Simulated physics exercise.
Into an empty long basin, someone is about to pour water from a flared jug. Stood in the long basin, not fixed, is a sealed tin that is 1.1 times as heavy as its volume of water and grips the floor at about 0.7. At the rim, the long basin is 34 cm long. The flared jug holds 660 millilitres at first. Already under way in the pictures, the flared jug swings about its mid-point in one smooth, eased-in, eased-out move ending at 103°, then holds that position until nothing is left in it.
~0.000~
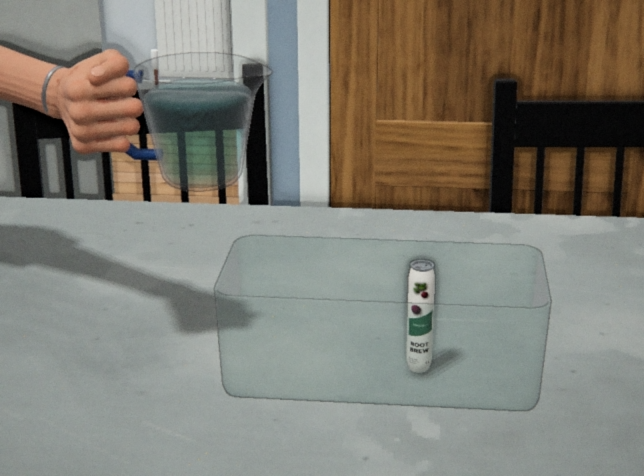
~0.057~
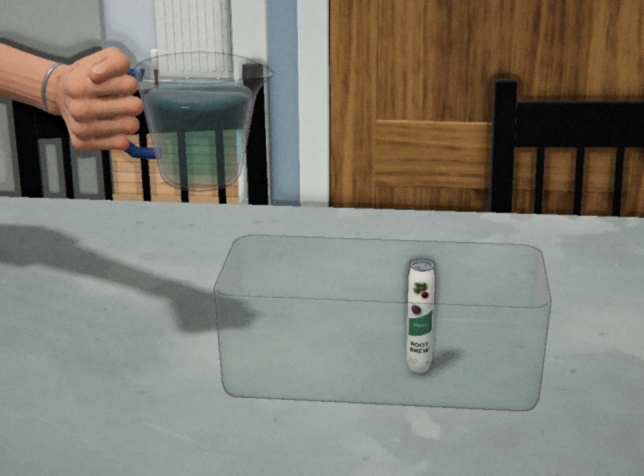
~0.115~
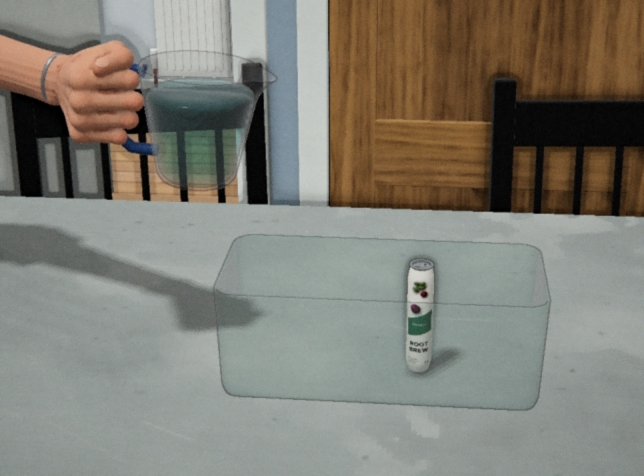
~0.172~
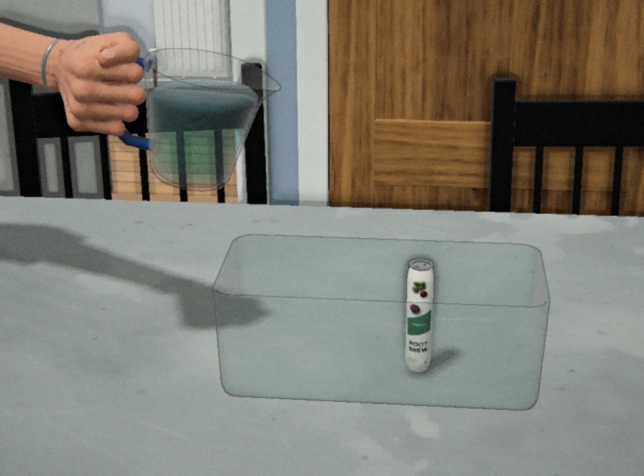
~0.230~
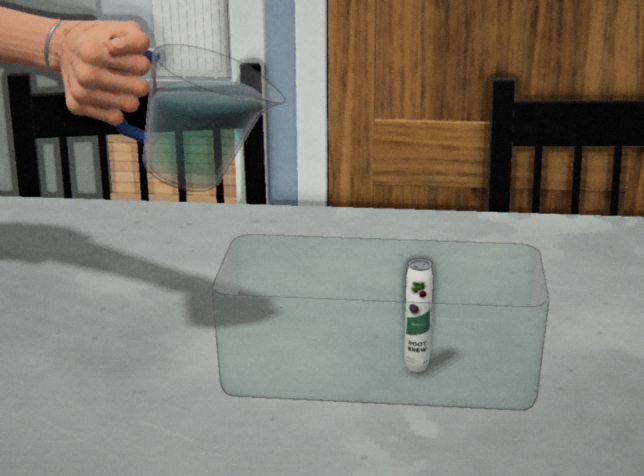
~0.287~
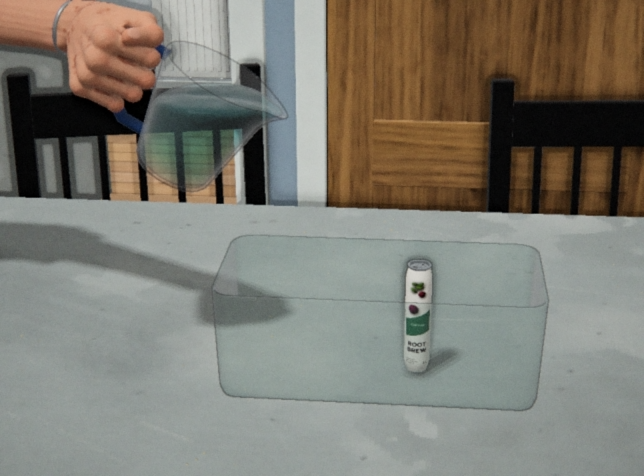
A hand tilting a clear jug of bluish liquid steadily to the right behind a clear basin holding a small upright tin.
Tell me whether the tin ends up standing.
Looks like it will stay erect.
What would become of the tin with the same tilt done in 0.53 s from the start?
Then it holds its balance.
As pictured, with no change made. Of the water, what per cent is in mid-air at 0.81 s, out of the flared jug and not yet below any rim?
Some 14 per cent.
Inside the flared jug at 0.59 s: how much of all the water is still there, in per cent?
I'd put it near 54 percent.
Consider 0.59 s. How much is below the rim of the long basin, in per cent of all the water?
Roughly 18 percent.
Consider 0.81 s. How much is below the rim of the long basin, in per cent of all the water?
I'd put it at roughly 78 per cent.
Then, 0.59 s in, the tilt is 87° and 54 per cent is still to pour; the tin stands where it began.
Then, 0.81 s in, the tilt is 103° and 9 per cent is still to pour; the tin stands where it began.
Then, 1.04 s in, the tilt is 103° and 0 per cent is still to pour; the tin stands where it began.
Then, 1.29 s in, the tilt is 103° and 0 per cent is still to pour; the tin stands where it began.
Finally, the tin stands where it began.
